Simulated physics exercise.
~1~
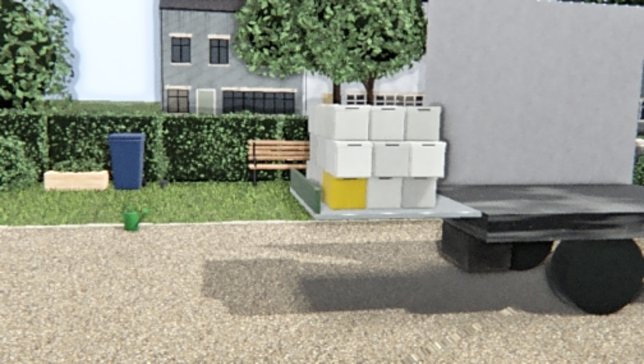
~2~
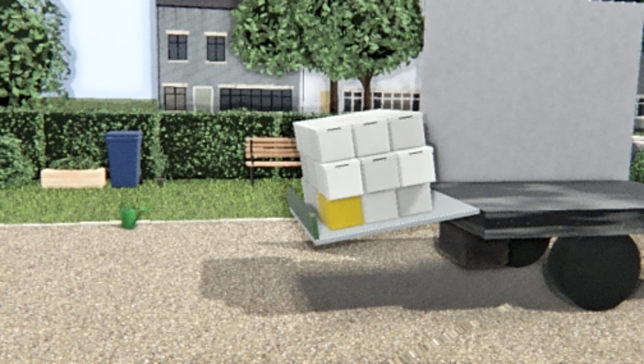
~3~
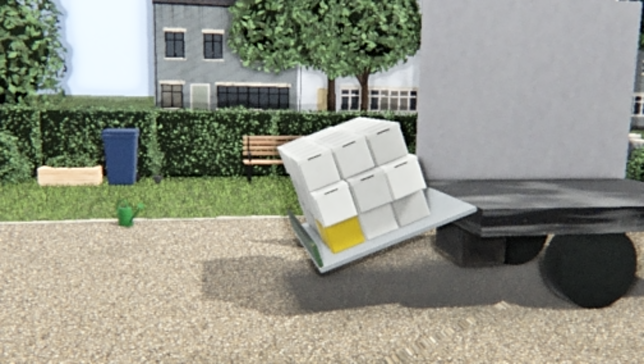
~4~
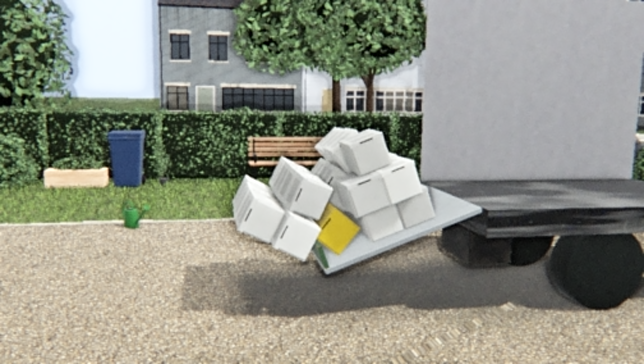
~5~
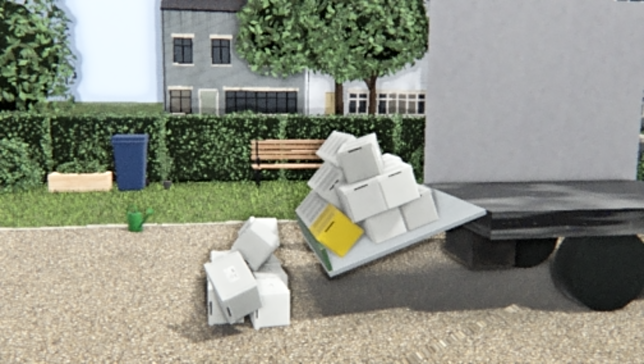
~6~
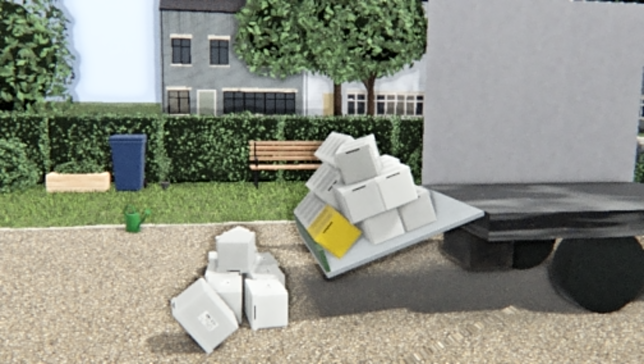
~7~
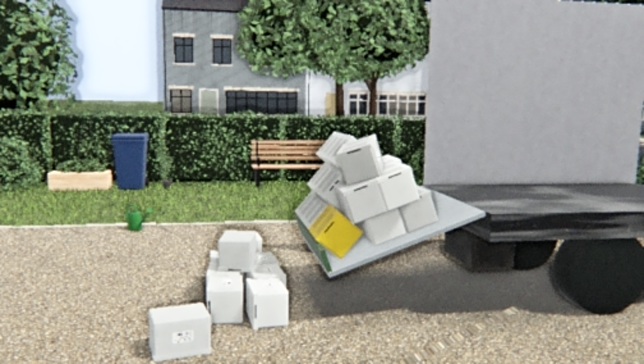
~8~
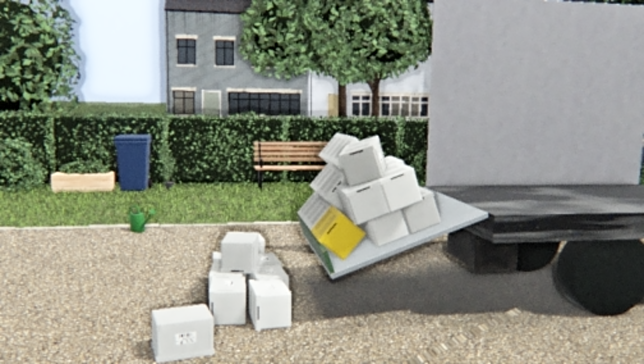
The clip opens on white lidded boxes and one yellow box stacked on the level tail lift of a lorry, with a hedge, bench and blue bin behind. The platform tips down towards the left, and the whole stack leans with it. The upper boxes on the left slide and topple over the low edge while the rest slump into a jumbled heap. Several land on the gravel in a small pile, and one rolls further left before settling flat. The platform stays sloped, still holding most of the boxes, with the yellow one tilted near its lower edge.
